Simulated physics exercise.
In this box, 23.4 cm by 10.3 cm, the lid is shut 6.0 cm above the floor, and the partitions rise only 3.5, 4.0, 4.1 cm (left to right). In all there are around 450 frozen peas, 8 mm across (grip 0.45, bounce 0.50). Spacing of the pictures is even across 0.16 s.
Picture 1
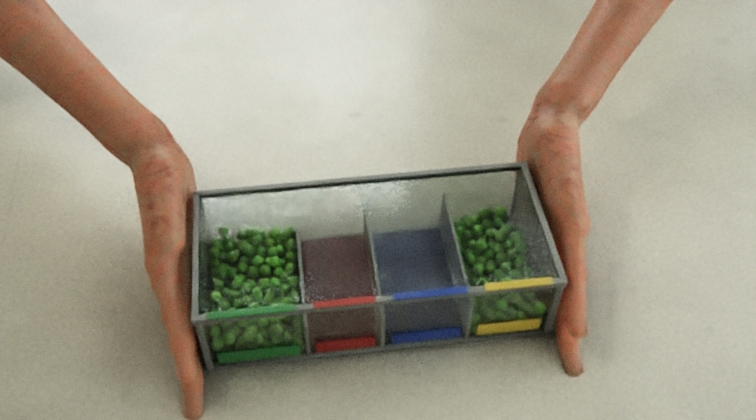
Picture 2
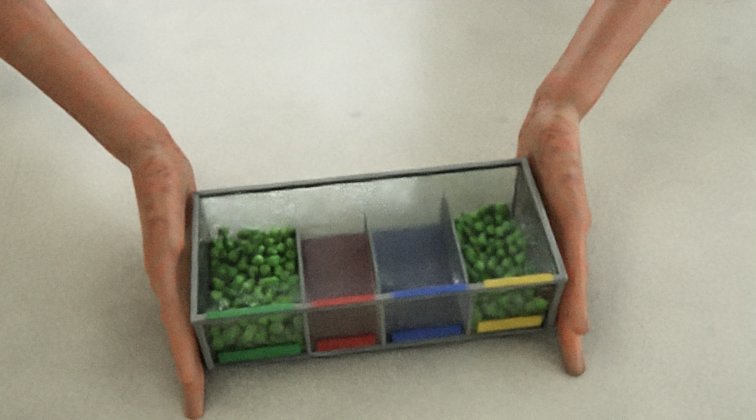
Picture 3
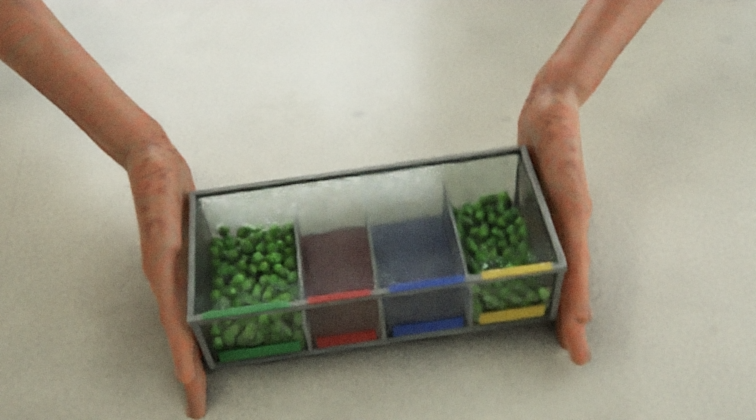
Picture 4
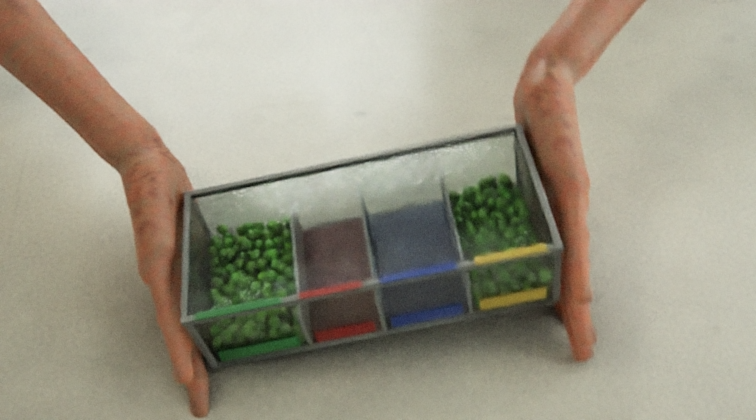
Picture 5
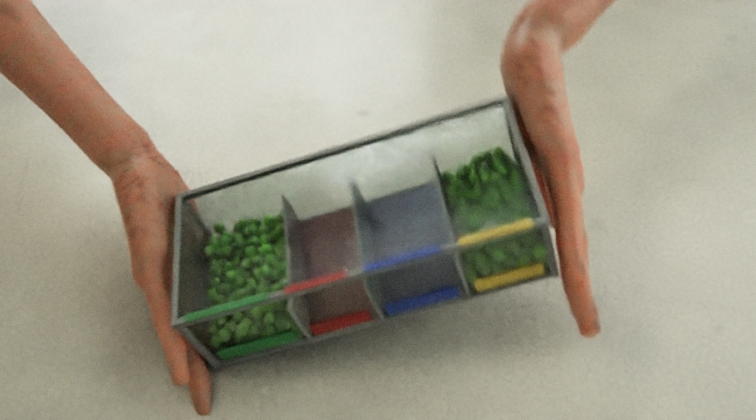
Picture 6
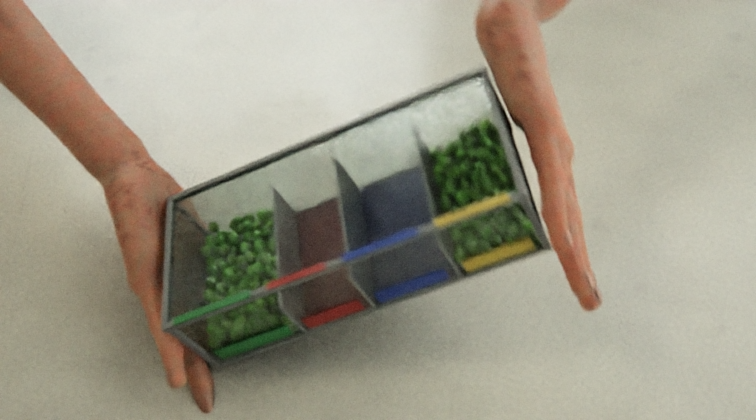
Clear divided box of green peas held between two hands, tilting steadily as the right hand lifts its yellow-marked end.
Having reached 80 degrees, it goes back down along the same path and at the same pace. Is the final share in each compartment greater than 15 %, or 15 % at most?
Result: Red: Does not qualify; blue: Does not qualify; green: Qualifies; yellow: Qualifies.
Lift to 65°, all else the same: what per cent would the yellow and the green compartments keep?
Yellow 20 %; green 60 %.
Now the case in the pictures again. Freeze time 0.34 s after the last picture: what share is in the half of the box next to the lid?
Around 50 %.
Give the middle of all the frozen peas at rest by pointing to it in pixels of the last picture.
Close to pixel (279, 291).
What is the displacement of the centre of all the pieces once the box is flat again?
It shifts by roughly 2.5 cm.
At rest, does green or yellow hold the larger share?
Green compartment.
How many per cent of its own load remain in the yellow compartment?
Around 60 per cent of it.
Then, 0.34 s after the last picture, tilt 78 degrees; blue 5 %, green 60 %, yellow 35 %.
Then, 0.56 s after the last picture, tilt 31 degrees; red 5 %, blue 5 %, green 65 %, yellow 25 %.
Then, 0.90 s after the last picture, tilt 0 degrees; blue 5 %, green 65 %, yellow 25 %.
In the end, red 0 %, blue 5 %, green 65 %, yellow 25 %.
